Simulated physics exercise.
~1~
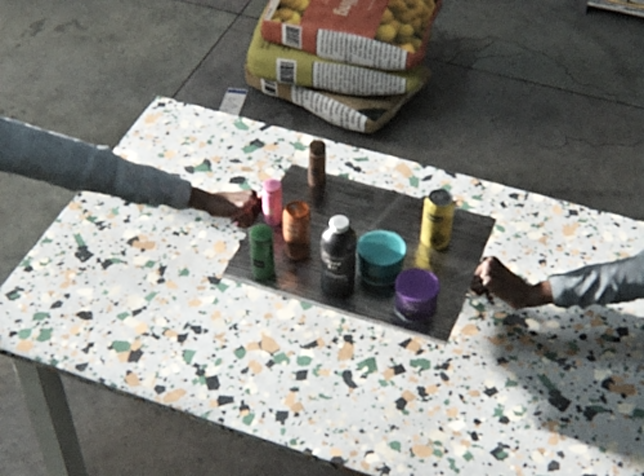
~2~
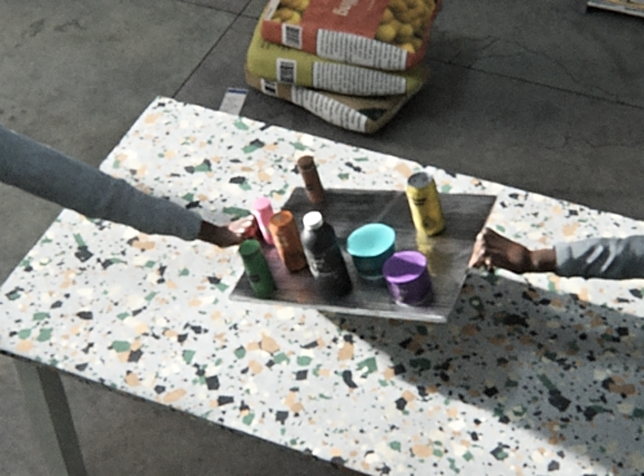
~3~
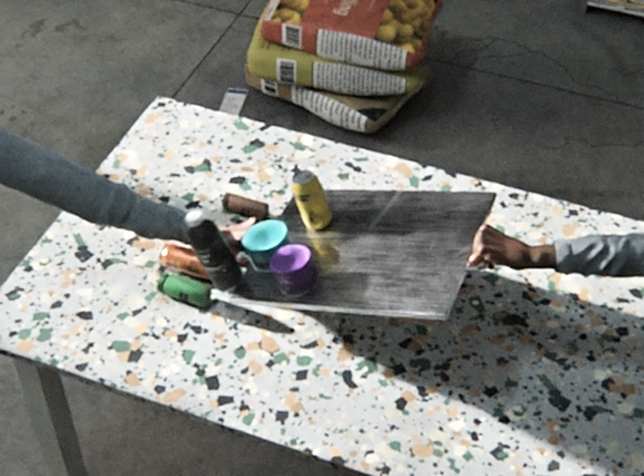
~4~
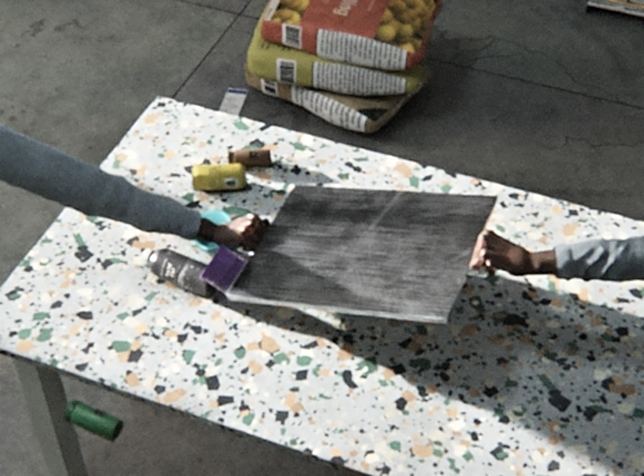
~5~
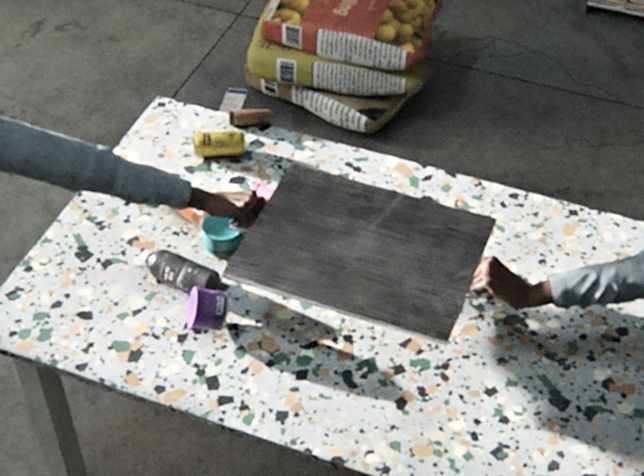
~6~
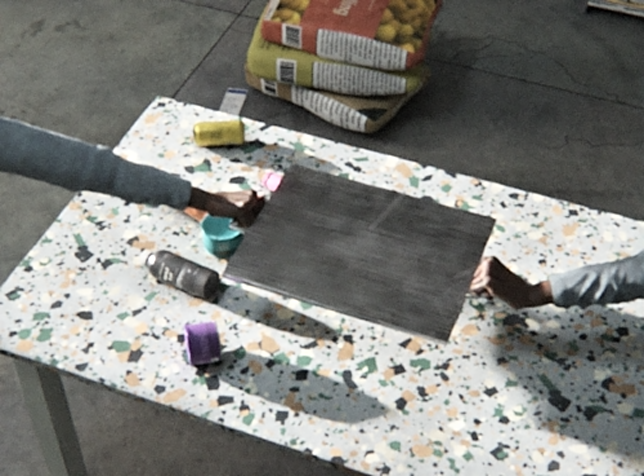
On a speckled table, two hands tipping a dark tray leftward, bottles and tubs sliding off, then levelling it empty.
